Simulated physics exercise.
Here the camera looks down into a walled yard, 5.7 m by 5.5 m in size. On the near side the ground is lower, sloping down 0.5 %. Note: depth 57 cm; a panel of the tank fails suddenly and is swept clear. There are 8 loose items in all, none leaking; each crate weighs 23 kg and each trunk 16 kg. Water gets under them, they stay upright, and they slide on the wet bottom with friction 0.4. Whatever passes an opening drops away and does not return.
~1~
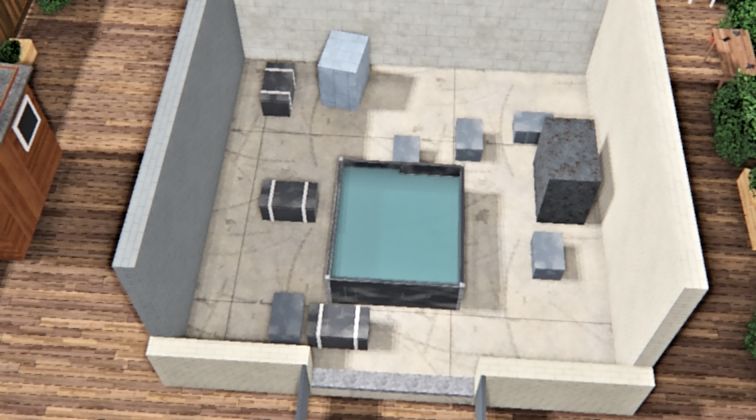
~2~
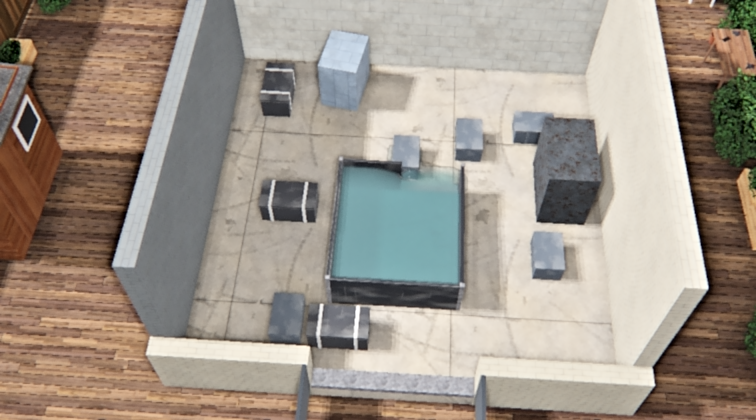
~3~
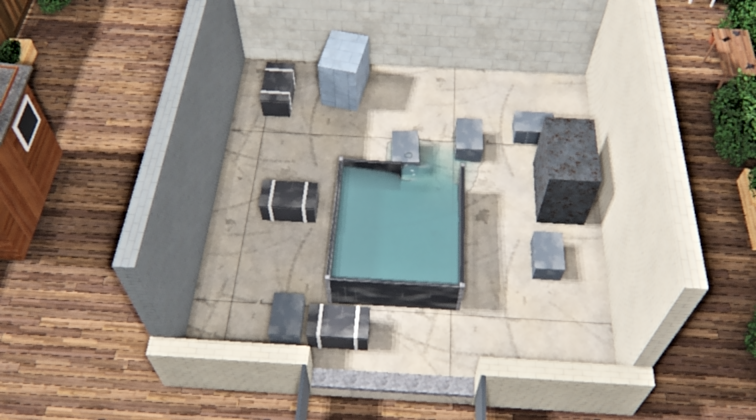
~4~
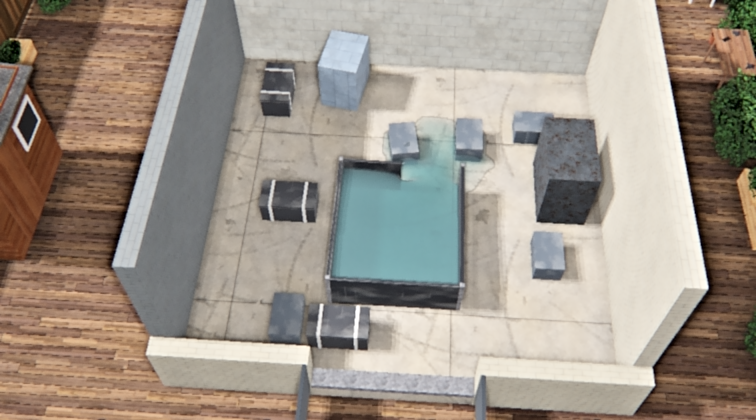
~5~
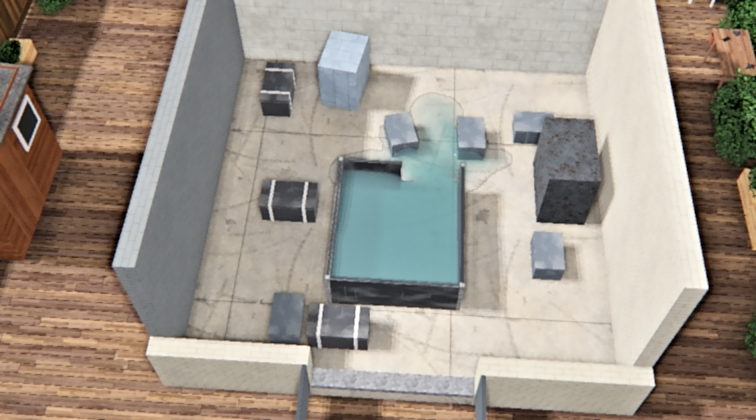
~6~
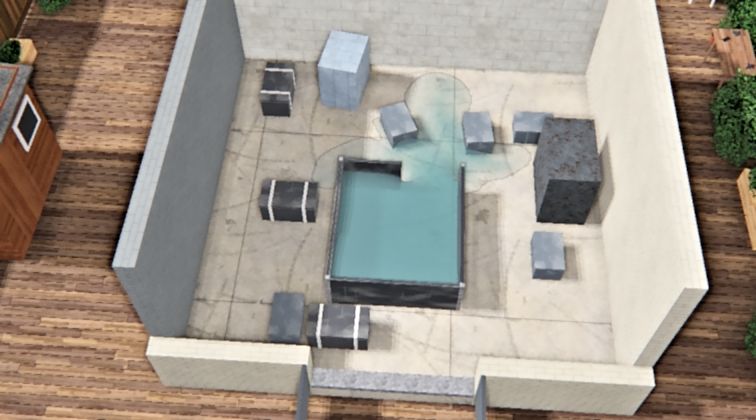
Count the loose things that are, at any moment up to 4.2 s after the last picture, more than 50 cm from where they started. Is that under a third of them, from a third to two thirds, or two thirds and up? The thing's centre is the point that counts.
Inside the middle range.
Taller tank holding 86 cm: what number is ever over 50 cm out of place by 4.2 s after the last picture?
4.
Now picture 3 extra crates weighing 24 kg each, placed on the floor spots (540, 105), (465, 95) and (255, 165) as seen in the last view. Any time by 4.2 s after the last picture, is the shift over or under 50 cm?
In the order asked: Farther than that, farther than that, not as far.
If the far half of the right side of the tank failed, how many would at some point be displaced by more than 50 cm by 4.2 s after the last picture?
That would give 2.
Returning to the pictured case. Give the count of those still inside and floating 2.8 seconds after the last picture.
Total: 3.
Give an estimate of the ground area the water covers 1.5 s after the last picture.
Around 15 m2 of it.
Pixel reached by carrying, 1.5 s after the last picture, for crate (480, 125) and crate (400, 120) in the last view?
Estimated pixels: (565, 77) and (392, 60).
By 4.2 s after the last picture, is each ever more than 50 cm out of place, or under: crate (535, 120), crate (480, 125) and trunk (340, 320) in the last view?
Taking them in turn, the answers are greater, greater and smaller.
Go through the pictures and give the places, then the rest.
The first frame shows a crate at (406, 151), on the bottom; a crate at (470, 133), on the bottom; water covers 3.2 m2; 0 of 8 have shifted.
The second frame shows a crate at (406, 151), on the bottom; a crate at (470, 133) rests on the ground; water covers 3.6 m2; 0 of 8 have shifted.
The third frame shows a crate at (405, 146), on the bottom, 9 cm from its start; a crate at (470, 133), on the bottom; water covers 4.1 m2; 1 of 8 have shifted.
The fourth frame shows a crate at (403, 137) rests on the ground, 26 cm from its start; a crate at (470, 133) rests on the ground; water covers 4.9 m2; 1 of 8 have shifted.
The fifth frame shows a crate at (401, 128), on the bottom, 45 cm from its start; a crate at (472, 132) rests on the ground, 4 cm from its start; 5.8 m2 under water; 1 of 8 have shifted.
The sixth frame shows a crate at (398, 119) rests on the ground, 63 cm from its start; a crate at (479, 127) rests on the ground, 20 cm from its start; 7.0 m2 under water; 2 of 8 have shifted.
Then, 0.4 s after the last picture 2 of 8 are over 50 cm from their spots; 0 afloat.
Then, 1.5 s after the last picture 3 of 8 are over 50 cm from their spots; 1 afloat.
Then, 2.8 s after the last picture 2 of 8 are over 50 cm from their spots; 3 afloat.
Then, 4.2 s after the last picture 4 of 8 are over 50 cm from their spots, and 4 have been at some point; 3 afloat.
